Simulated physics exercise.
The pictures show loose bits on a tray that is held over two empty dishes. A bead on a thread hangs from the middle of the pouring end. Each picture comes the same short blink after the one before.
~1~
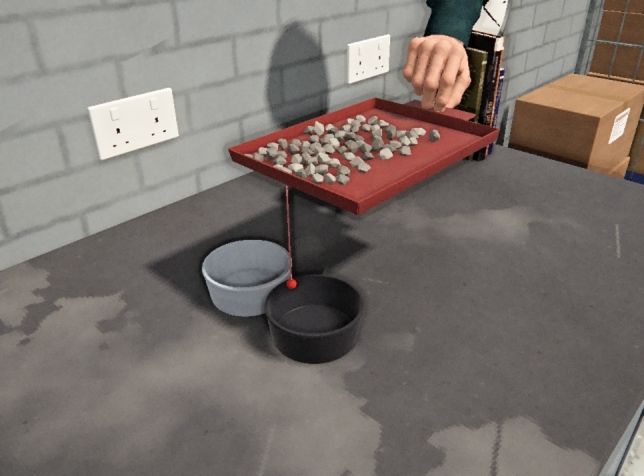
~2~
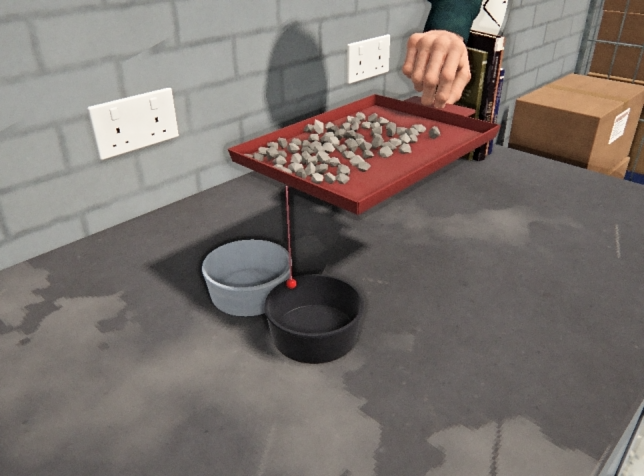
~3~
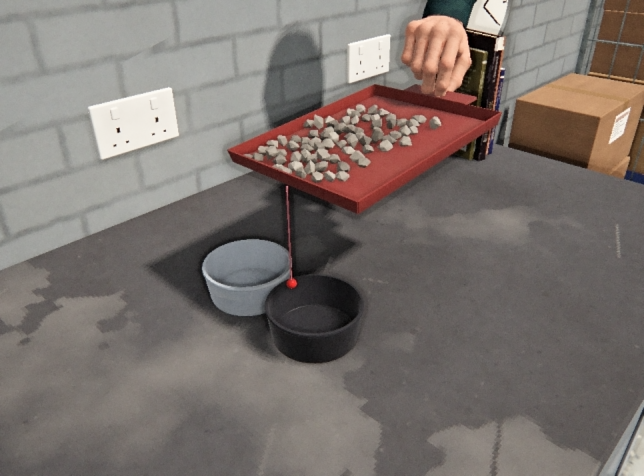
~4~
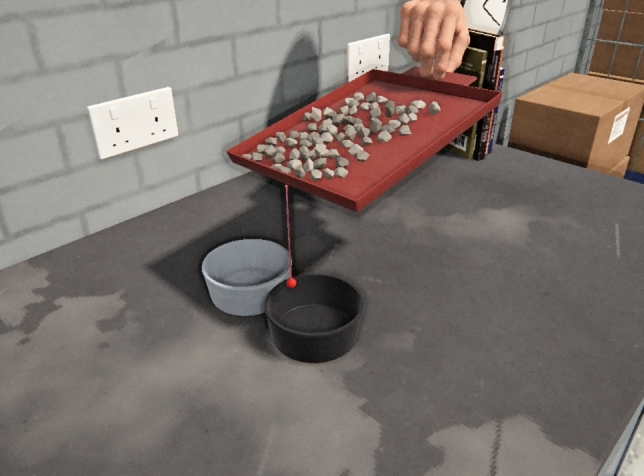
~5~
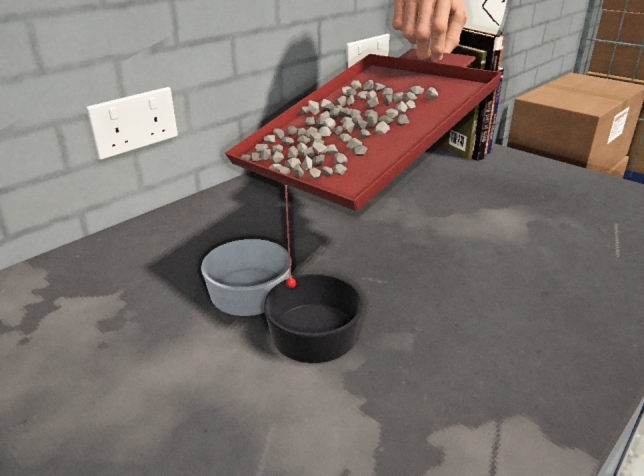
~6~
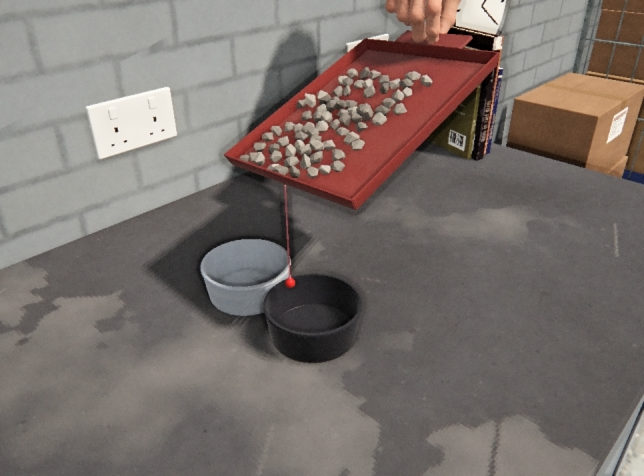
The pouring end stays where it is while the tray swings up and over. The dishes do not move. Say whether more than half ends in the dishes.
In the dishes lies less than half of it.
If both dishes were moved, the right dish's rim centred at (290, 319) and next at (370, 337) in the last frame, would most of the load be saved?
At the first place over half, at the second not half.
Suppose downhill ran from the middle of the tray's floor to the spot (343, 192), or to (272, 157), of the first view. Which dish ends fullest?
In turn: The right dish; left.
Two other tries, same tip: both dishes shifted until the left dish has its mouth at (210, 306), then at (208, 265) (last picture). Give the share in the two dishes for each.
In turn 70 and 80 in a hundred.
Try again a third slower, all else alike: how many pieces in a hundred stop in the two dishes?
Near 20 %.
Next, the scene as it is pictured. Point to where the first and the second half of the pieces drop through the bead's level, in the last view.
Around (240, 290) and then (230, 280).
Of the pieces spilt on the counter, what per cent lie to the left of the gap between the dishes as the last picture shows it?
Near 100 %.
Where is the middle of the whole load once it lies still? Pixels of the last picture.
At about (208, 347).
Soon after the last picture, tray tipped steeply; all on the tray.
A little later, tray tipped past a quarter turn; about a quarter on the tray; a stray few in the right dish; a stray few in the left dish; about a third outside both; about a quarter in the air.
Later still, tray tipped past a quarter turn; a small part in the right dish; a small part in the left dish; most outside both.
At rest, tray tipped past a quarter turn; a small part in the right dish; a small part in the left dish; most outside both.
